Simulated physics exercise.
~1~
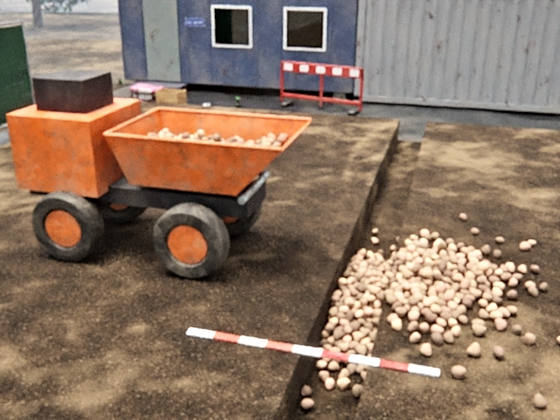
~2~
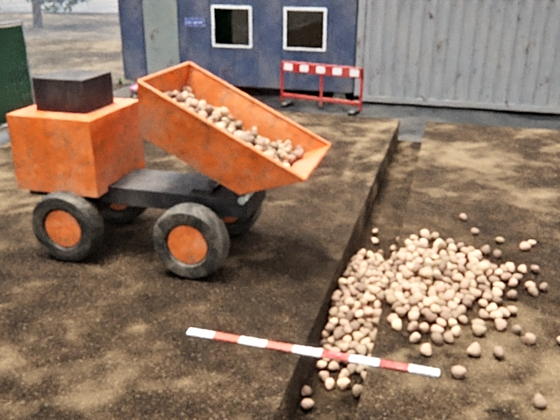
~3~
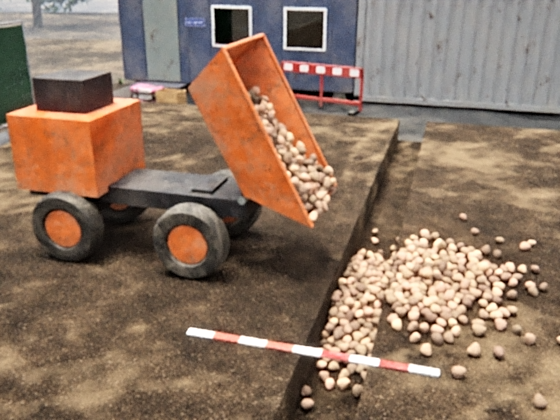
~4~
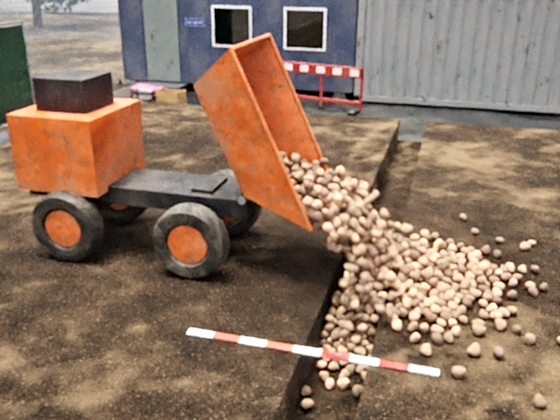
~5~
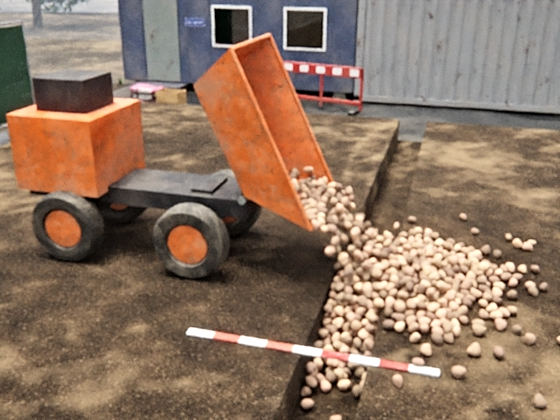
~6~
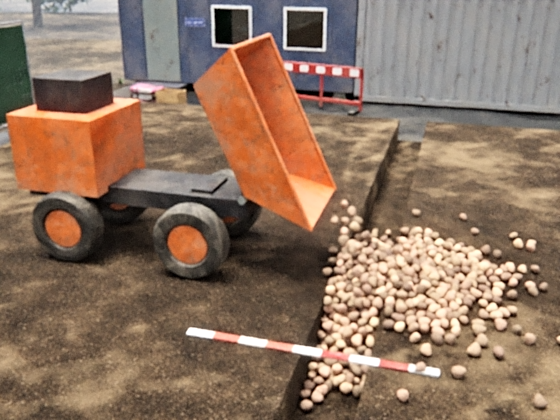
In the video, an orange dump truck tips its body up toward the right until it is steeply tilted, and pale round stones slide out over the trench edge. They spread onto the pile already there, enlarging it, and the raised body ends up empty.
